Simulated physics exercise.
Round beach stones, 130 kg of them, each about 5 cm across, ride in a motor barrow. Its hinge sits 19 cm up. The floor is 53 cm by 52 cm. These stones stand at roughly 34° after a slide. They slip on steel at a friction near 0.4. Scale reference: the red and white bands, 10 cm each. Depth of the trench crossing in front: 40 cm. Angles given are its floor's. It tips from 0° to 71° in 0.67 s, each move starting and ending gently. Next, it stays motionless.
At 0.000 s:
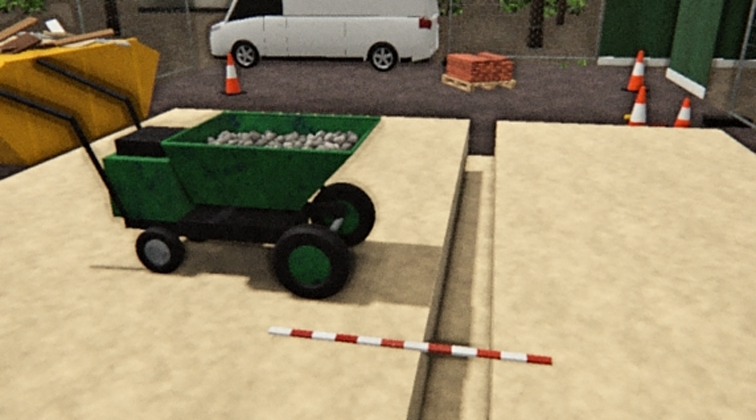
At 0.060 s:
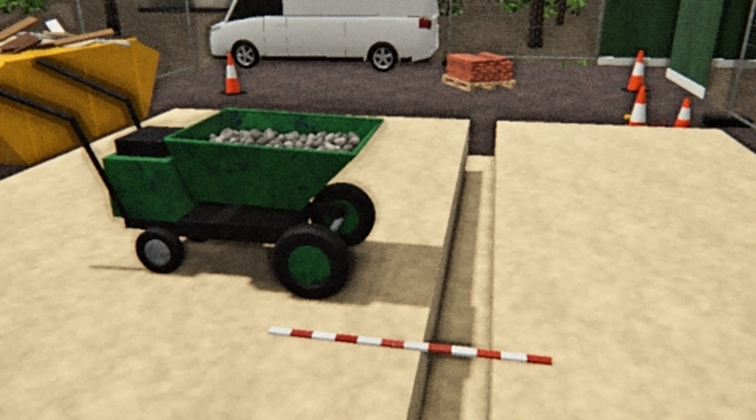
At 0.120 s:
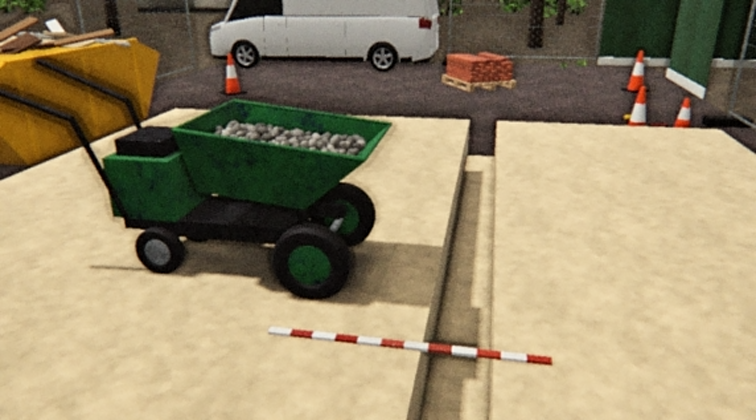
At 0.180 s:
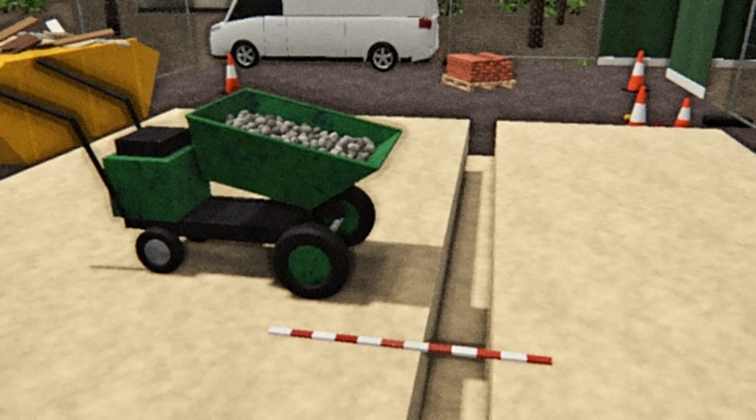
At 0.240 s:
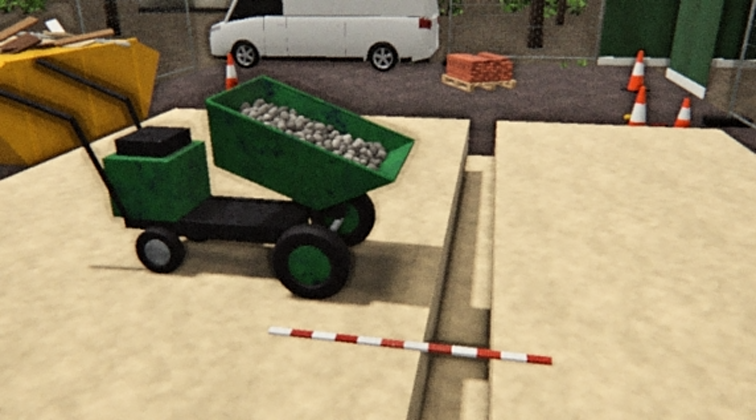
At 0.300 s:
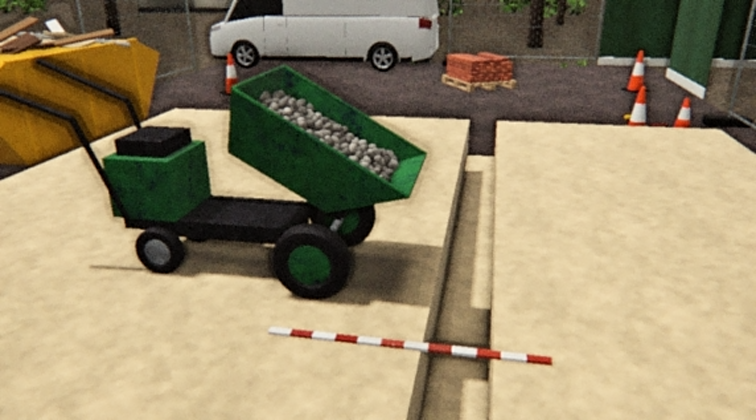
At first, a green motor barrow loaded with round grey stones stands on sandy ground beside a narrow trench, its skip level. The skip then begins to tilt slowly toward the right, its back end rising. It keeps tilting to a clear slant, stones still inside, while the wheels stay put.
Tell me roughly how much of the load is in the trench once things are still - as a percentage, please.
I would put it at 57 %.
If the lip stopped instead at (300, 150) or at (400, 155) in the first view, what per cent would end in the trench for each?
Roughly 85 in a hundred from the first, 15 in a hundred from the second.
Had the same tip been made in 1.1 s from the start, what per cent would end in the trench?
It would be near 70 percent.
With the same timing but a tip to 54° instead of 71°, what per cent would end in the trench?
Around 50 per cent would finish in the trench.
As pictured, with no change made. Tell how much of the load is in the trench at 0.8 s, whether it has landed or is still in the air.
30 per cent, give or take.
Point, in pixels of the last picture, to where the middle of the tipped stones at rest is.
In the last view, about (486, 327).
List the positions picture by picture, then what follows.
In the first frame, the skip is at 0°, its lip at (352, 154); the top of the load is at (314, 139).
In the second frame, the skip is at 2°, its lip at (356, 155); the top of the load is at (279, 138); the stones move at 0.4 m/s on average.
In the third frame, the skip is at 6°, its lip at (365, 160); the top of the load is at (251, 131); the stones move at 0.8 m/s on average.
In the fourth frame, the skip is at 13°, its lip at (379, 169); the top of the load is at (246, 120); the stones move at 1.1 m/s on average.
In the fifth frame, the skip is at 21°, its lip at (394, 181); the top of the load is at (258, 109); the stones move at 1.3 m/s on average.
In the sixth frame, the skip is at 30°, its lip at (409, 197); the top of the load is at (275, 99); the stones move at 1.4 m/s on average.
After 0.5 s the floor is at 60°; 100 % in the skip; the foremost stones are at (427, 218).
After 0.8 s the floor is at 71°; 65 % in the skip, 28 % in the trench, 7 % past the trench; the foremost stones are at (516, 290).
After 1.1 s the floor is at 71°; 8 % in the skip, 49 % in the trench, 42 % past the trench; the foremost stones are at (698, 295).
After 3.1 s the floor is at 71°; 0 % in the skip, 57 % in the trench, 43 % past the trench; the foremost stones are past the picture's edge.
